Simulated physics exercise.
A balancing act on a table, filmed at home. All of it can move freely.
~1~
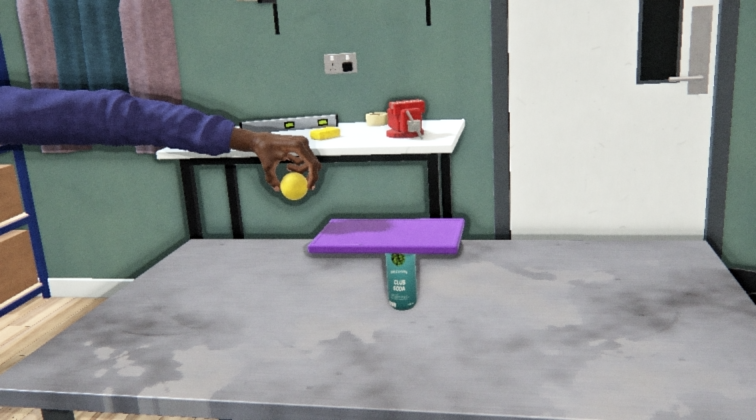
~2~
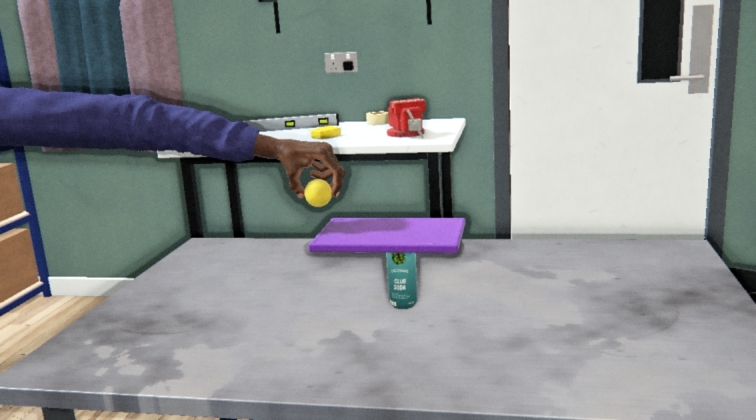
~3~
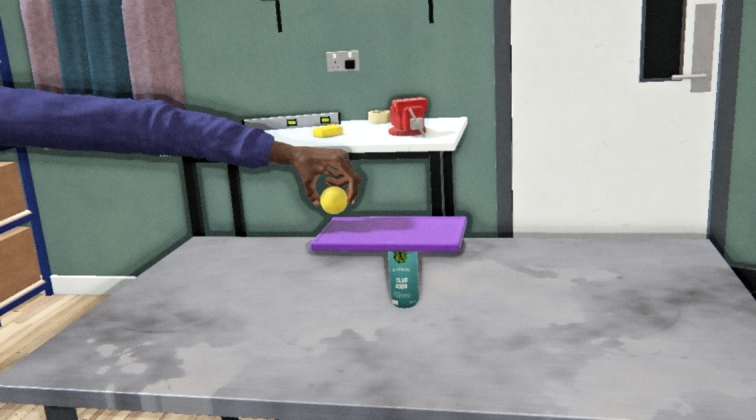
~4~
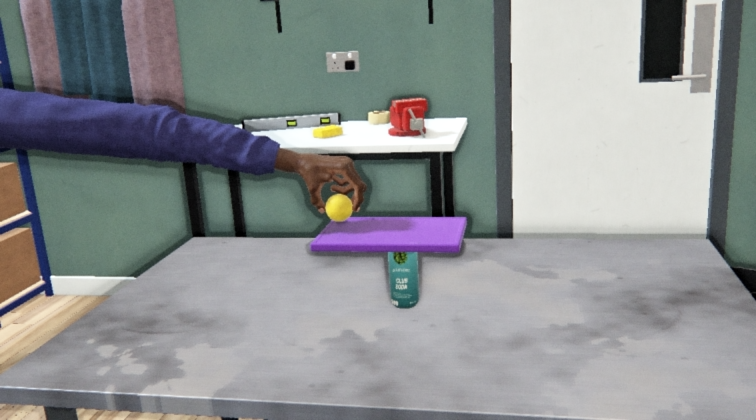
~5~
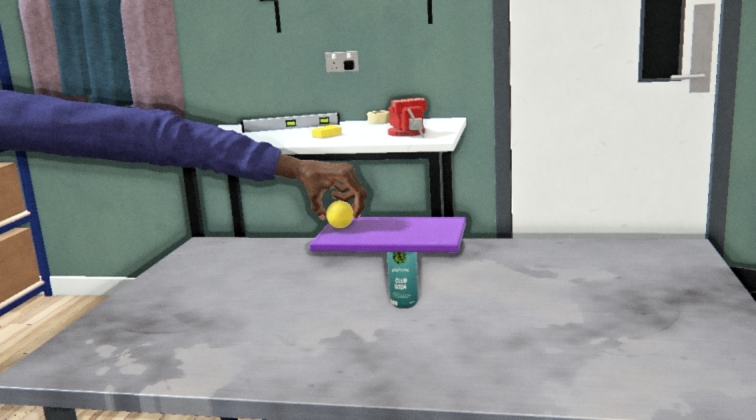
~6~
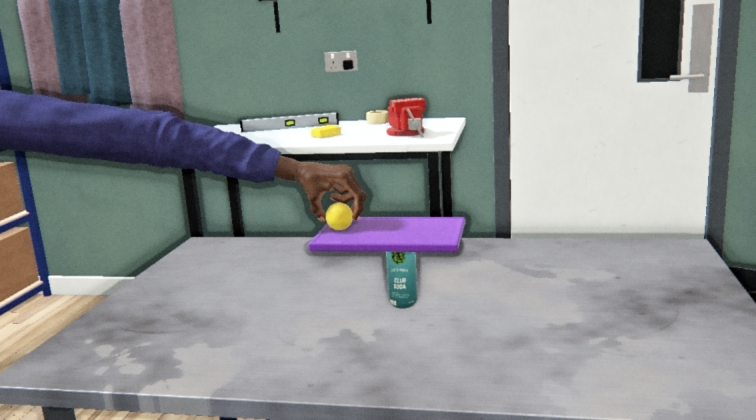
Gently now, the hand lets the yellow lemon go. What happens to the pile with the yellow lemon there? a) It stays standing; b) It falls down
Option b: It falls down.
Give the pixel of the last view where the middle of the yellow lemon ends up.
Around (331, 291).
Then, 0.50 s past the last view, yellow lemon now fallen; purple lid rocked 63° from its first pose.
Then, 0.90 s past the last view, purple lid rocked 59° from its first pose; turquoise can rocked 10° from its first pose.
Then, 1.20 s past the last view, turquoise can and purple lid now fallen.
Finally, fallen, turquoise can, yellow lemon and purple lid. Final places as the last picture's camera would see them, yellow lemon near (331, 291). The stack comes apart.
